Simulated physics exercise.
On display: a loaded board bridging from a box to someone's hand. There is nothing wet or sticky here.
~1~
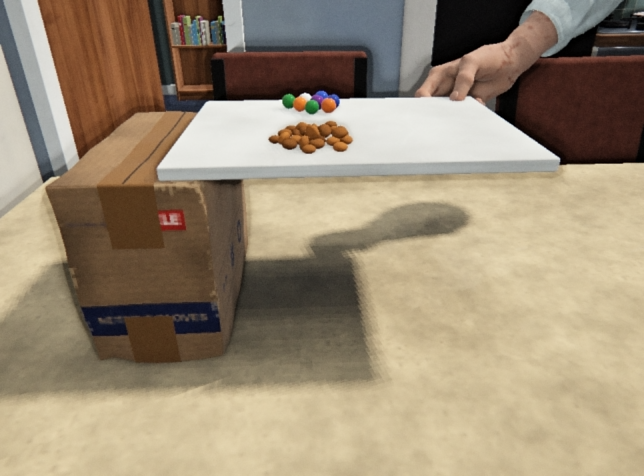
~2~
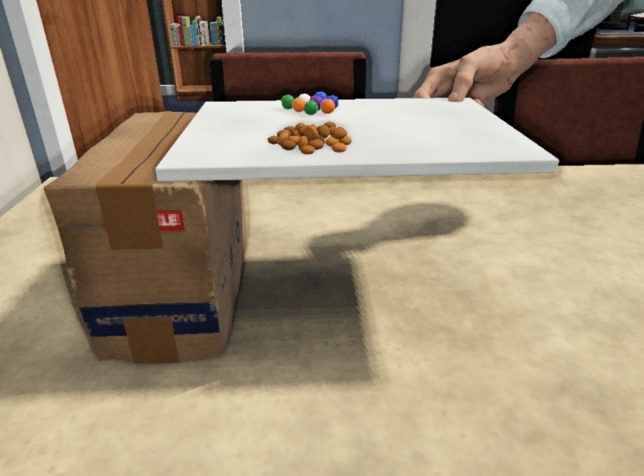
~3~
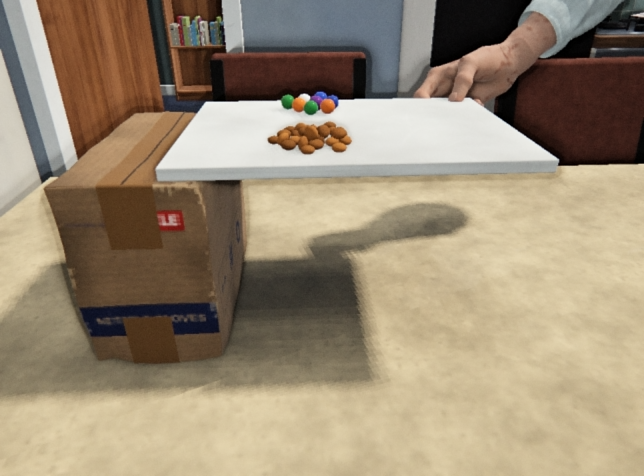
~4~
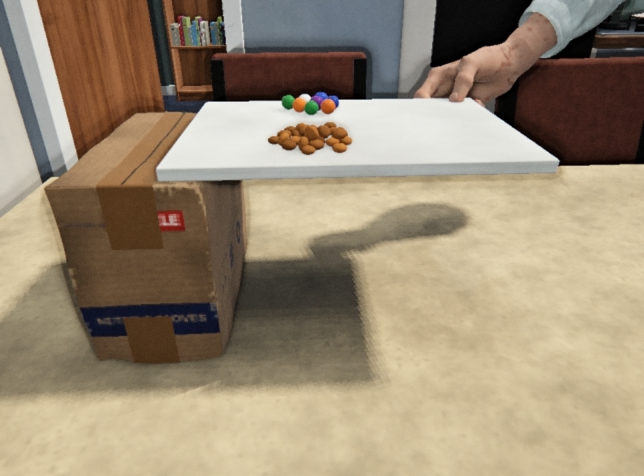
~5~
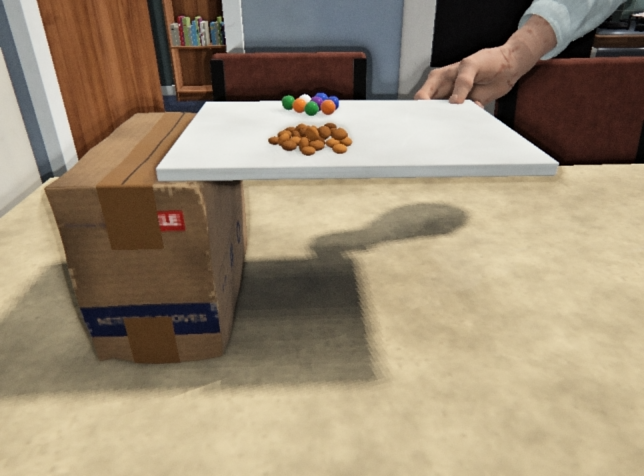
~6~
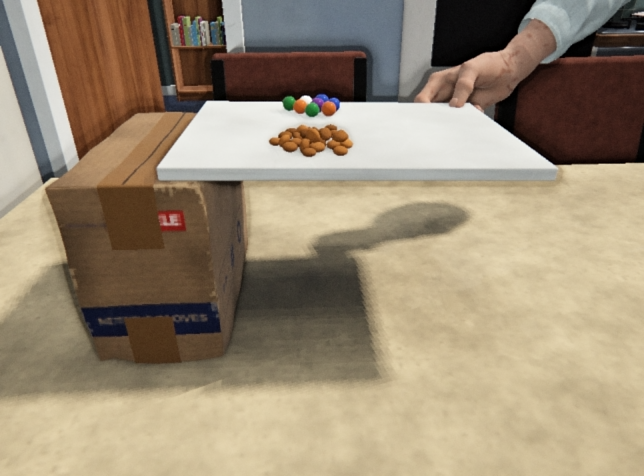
A hand held up the right end of a white board resting on a cardboard box, lowering it very slightly, while the small brown pieces and colourful marbles on top stayed put.
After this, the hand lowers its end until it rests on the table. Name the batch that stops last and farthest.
The more distant one.
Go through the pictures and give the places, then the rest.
In the first picture, held end of the board at (543, 162), level; box at (176, 223), tall, over half the board's length; near batch at (311, 138), some bits of cat kibble; far batch at (317, 103), a few glass marbles.
In the second picture, held end of the board at (541, 163), level; far batch at (316, 104).
In the third picture, held end of the board at (541, 163), level; near batch at (309, 138).
In the fourth picture, held end of the board at (542, 163), level; far batch at (316, 104).
In the fifth picture, held end of the board at (541, 166), level; near batch at (310, 139).
In the sixth picture, held end of the board at (541, 171), down by 2°; box at (176, 223); near batch at (311, 141), not moving; far batch at (317, 106), not moving.
Then, 0.62 s after the last picture, board sloping at 17°; near batch all still on the board; far batch all still on the board.
Then, 1.27 s after the last picture, board sloping at 33°; near batch all still on the board; far batch mostly one to two board lengths out.
Then, 2.06 s after the last picture, board resting at 41°; near batch mostly at the foot of the board; far batch mostly more than two board lengths out, about half gone off the table.
At rest, board resting at 41°; near batch mostly at the foot of the board; far batch mostly more than two board lengths out, about two thirds gone off the table; the far batch has gone farther.
